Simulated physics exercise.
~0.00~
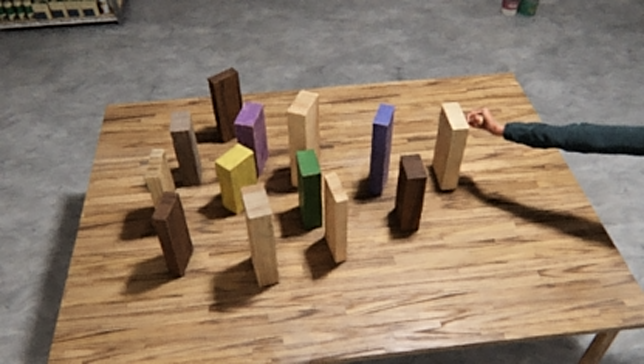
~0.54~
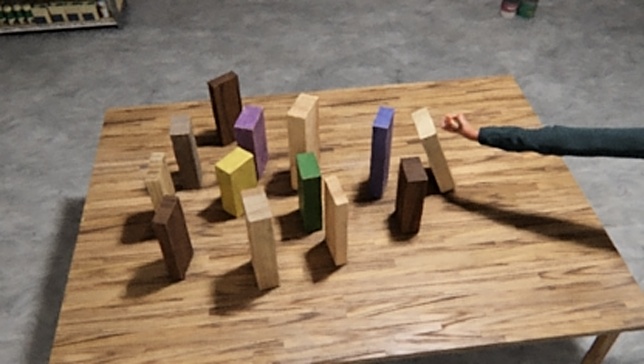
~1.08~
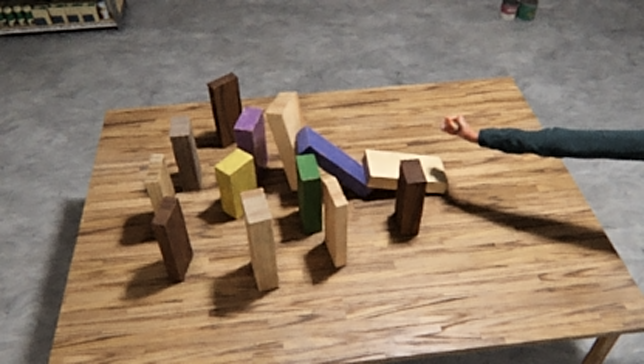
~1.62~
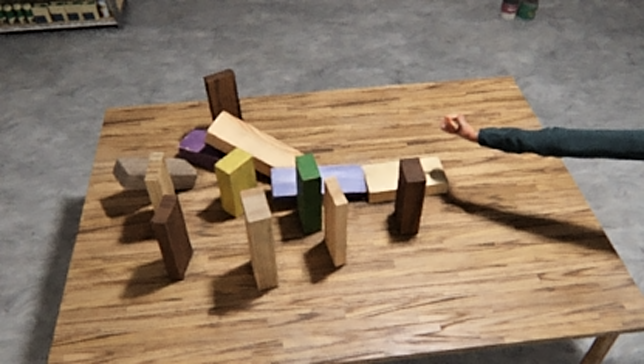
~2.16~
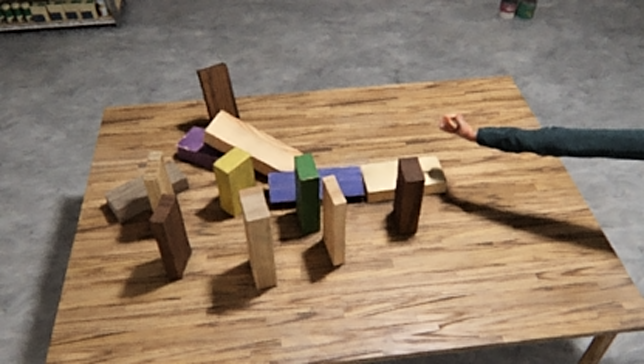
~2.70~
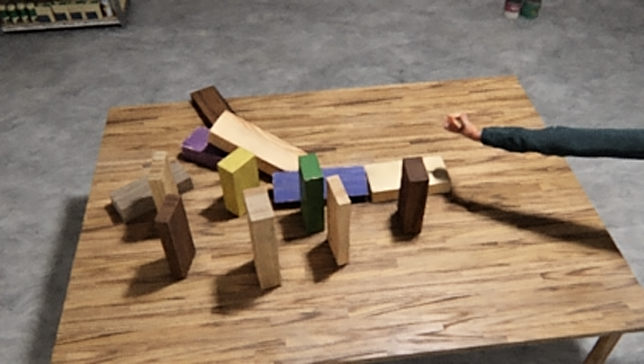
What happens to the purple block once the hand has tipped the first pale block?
The purple block topples over to the left when the tall pale block beside it falls against it, and it ends up lying on the table.
